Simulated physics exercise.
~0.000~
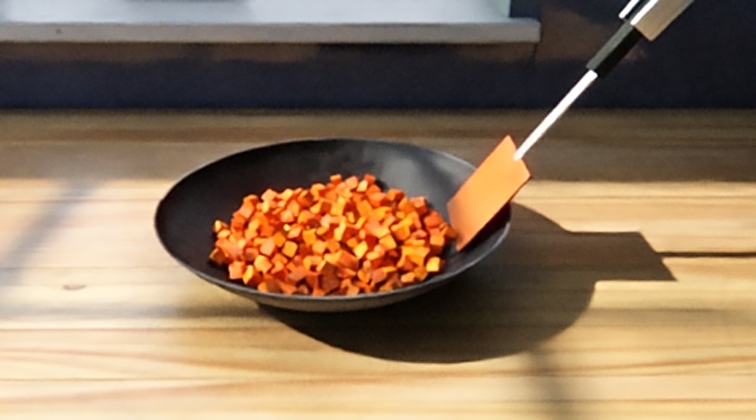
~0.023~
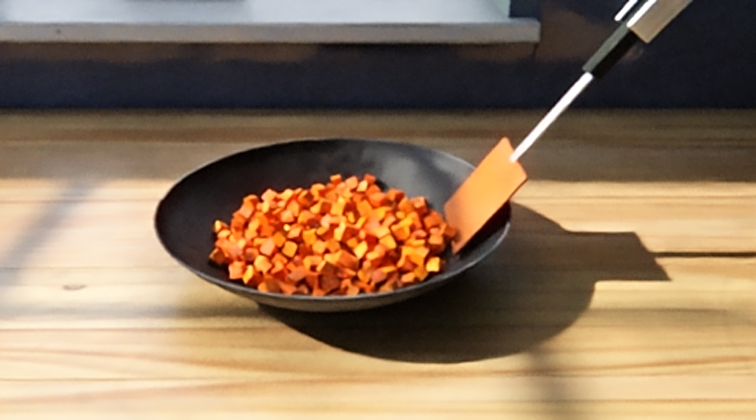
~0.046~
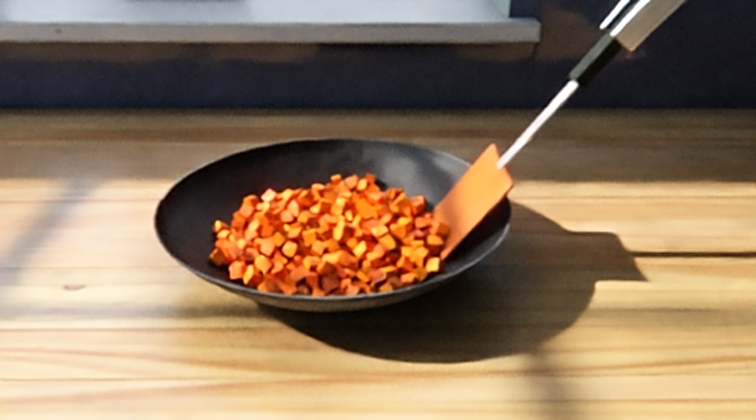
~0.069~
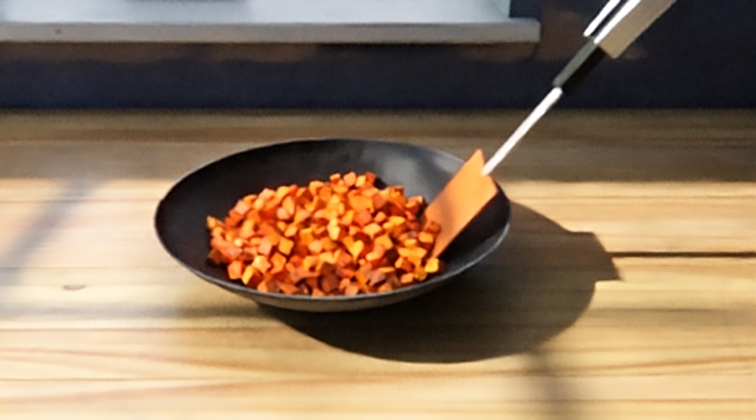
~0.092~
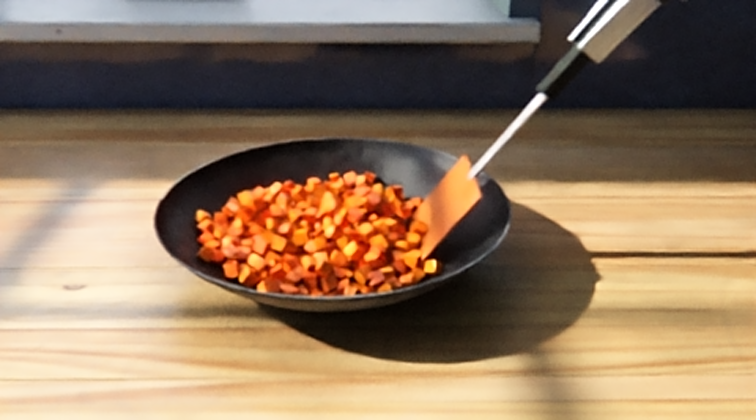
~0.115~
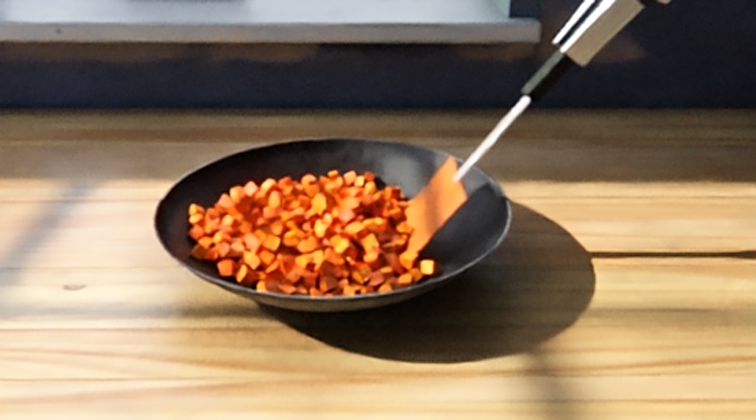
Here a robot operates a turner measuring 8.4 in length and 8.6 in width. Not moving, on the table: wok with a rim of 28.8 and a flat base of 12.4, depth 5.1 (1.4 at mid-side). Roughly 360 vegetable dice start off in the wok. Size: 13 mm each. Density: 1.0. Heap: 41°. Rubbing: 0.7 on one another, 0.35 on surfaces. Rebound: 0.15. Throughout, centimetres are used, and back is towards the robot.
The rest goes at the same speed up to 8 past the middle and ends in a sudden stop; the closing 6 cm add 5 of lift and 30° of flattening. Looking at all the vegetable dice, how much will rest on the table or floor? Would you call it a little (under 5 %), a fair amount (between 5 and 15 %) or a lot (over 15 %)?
A fair amount, between 5 and 15 %.
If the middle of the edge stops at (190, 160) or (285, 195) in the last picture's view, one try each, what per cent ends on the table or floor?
The two tries give near 40 and near 0 in a hundred.
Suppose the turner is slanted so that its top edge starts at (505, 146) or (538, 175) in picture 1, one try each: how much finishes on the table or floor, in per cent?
Close to 10 and 10 percent respectively.
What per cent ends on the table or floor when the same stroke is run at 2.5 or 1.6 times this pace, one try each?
Roughly 25 percent for the first try, 20 percent for the second.
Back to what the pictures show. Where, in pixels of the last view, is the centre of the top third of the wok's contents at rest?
Centre: Roughly (215, 207).
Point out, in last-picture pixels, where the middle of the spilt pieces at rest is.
Around pixel (132, 250).
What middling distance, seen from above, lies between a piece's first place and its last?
Near 7 cm, measured level.
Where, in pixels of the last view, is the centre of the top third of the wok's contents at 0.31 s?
I'd put it somewhere near (206, 200).
After 0.21 s, sloping 53°, highest piece 6 above the table; 361 in the wok.
After 0.31 s, sloping 40°, highest piece 7 above the table; 344 in the wok, 1 on the table or floor, 16 on the blade or in flight.
After 0.55 s, sloping 23°, highest piece 7 above the table; 327 in the wok, 32 on the table or floor, 2 on the blade or in flight.
After 1.60 s, sloping 23°, highest piece 7 above the table; 326 in the wok, 35 on the table or floor.
At rest, 326 in the wok, 35 on the table or floor. That is 10 % on the table or floor.
